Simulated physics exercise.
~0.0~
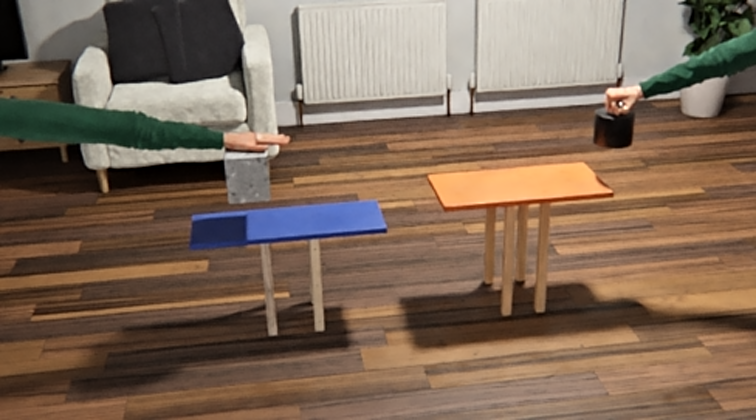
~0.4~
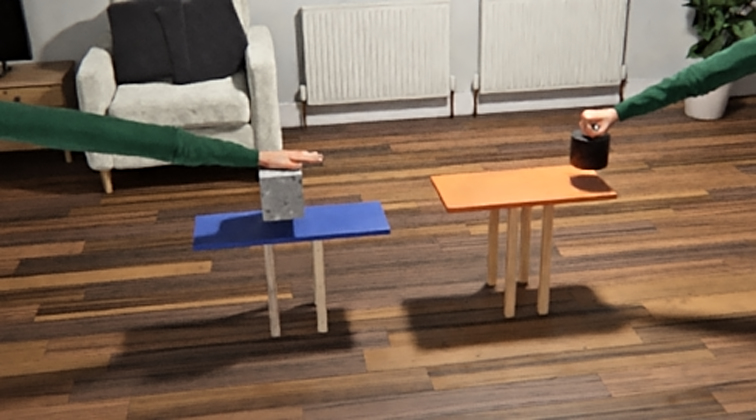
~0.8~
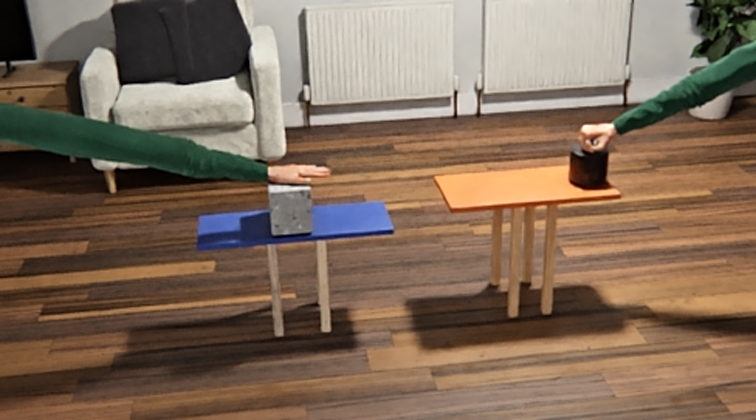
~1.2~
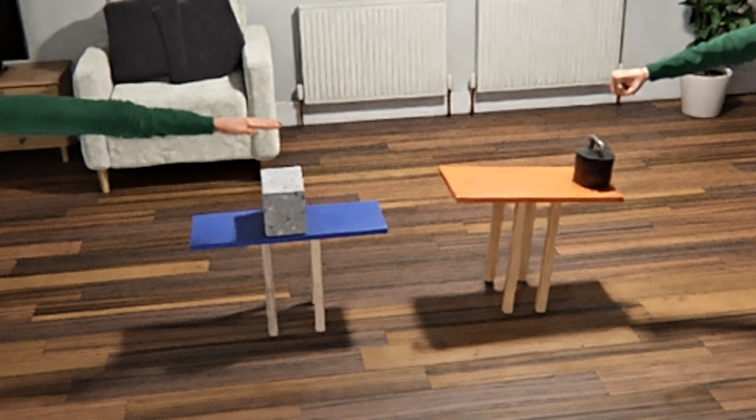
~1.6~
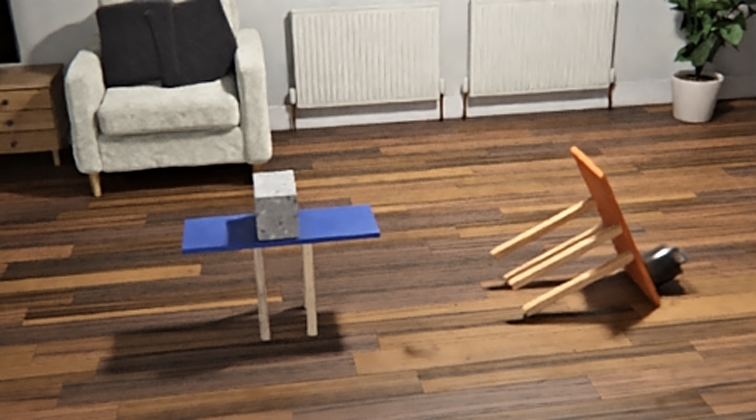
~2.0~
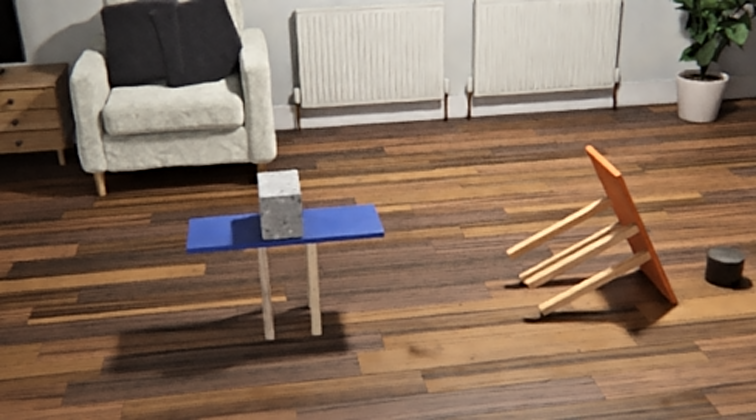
An orange table on the right and a blue one on the left stand on a dark wooden floor, seen from slightly above by a gently swaying camera, with a pale armchair and white radiators behind. Two green-sleeved arms reach in from either side, lowering a grey speckled block onto the middle of the blue table and a black cylinder with a handle onto the orange table's right end. Both hands let go and draw back. The orange table tips over to the right, and the black object falls to the floor beyond it. The blue table stays upright with its block on top.
